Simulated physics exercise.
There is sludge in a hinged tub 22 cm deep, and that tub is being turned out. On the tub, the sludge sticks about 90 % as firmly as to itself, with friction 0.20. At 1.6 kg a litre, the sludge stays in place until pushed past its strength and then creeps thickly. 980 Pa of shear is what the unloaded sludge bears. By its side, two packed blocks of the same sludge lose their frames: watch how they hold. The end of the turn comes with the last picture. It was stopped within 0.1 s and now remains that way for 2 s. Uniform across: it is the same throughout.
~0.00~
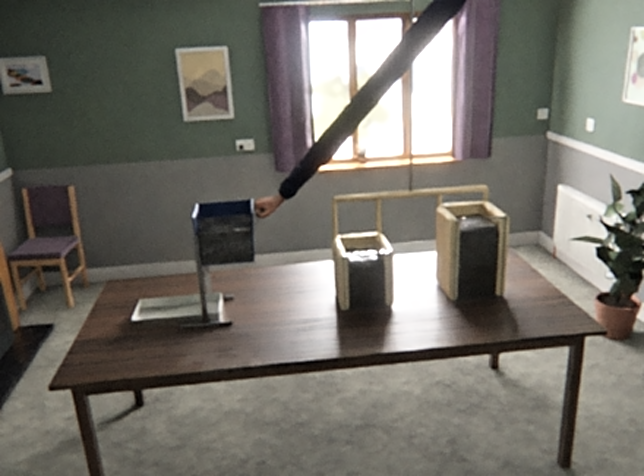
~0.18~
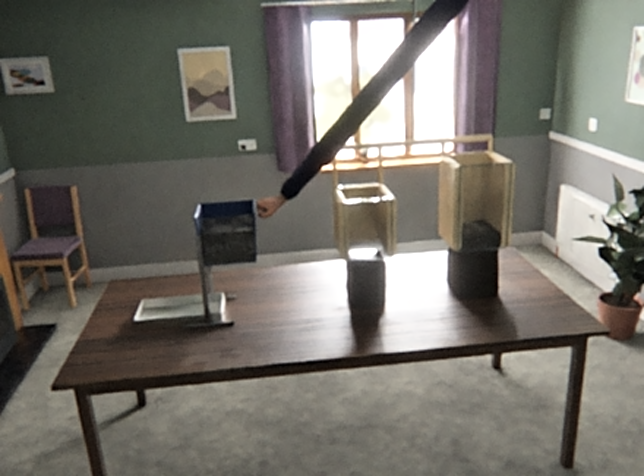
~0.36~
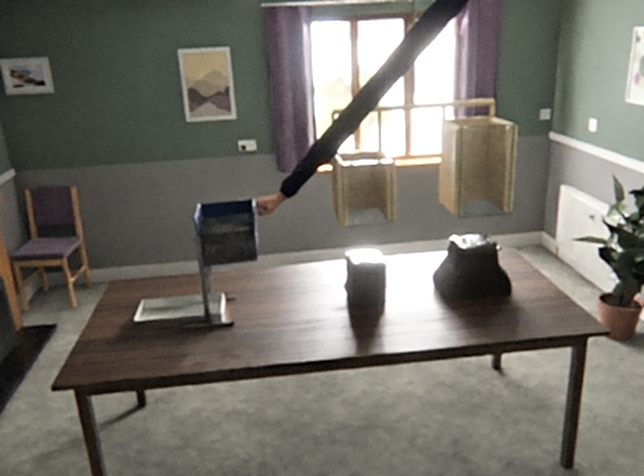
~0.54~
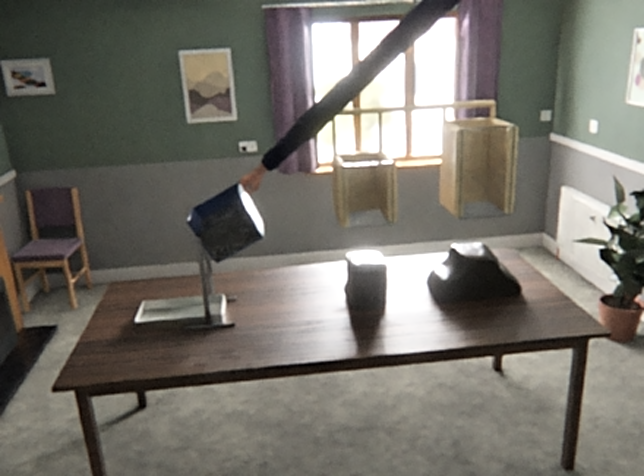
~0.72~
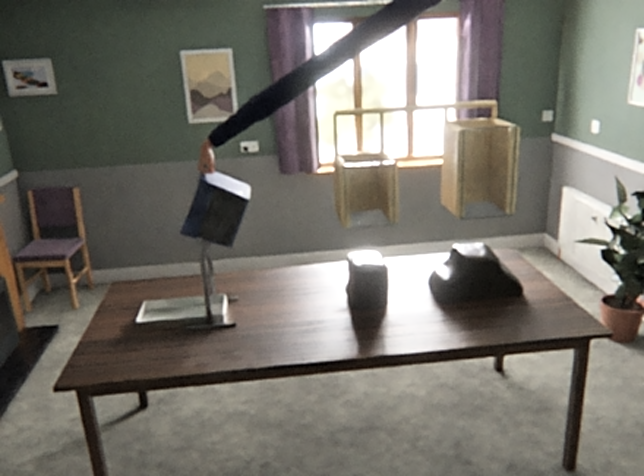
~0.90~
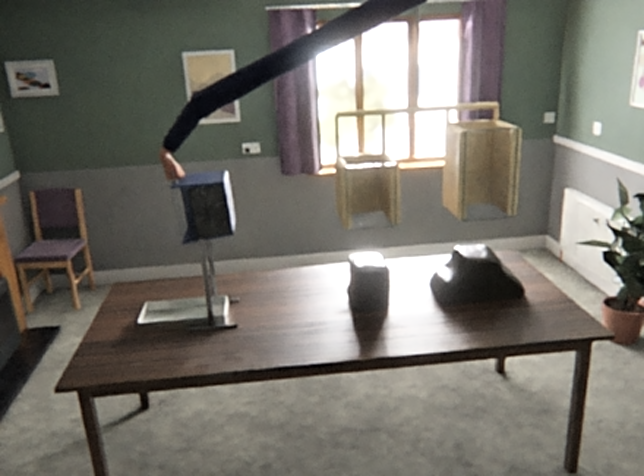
In a green-and-grey room, two wooden casings rise off dark blocks on a table; the left block keeps its shape while the right one slumps into a low mound, then a dark-sleeved arm turns a blue tub onto its side.
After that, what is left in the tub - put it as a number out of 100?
It works out at about 95 in every hundred.
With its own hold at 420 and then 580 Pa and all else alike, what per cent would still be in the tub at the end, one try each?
Respectively, close to 40 % and close to 50 %.
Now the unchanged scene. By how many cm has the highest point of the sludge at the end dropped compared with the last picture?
7 cm.
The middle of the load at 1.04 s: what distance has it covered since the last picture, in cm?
It has gone close to 2 cm.
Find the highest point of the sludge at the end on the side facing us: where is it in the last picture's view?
I'd point to somewhere around (196, 202).
By 1.04 s, the tub is at 94 degrees and holds 100 %.
By 1.21 s, the tub is at 94 degrees and holds 100 %.
By 1.38 s, the tub is at 94 degrees and holds 97 %.
By 1.55 s, the tub is at 94 degrees and holds 95 %.
By 2.90 s, at the end, the tub is at 94 degrees and holds 95 %.
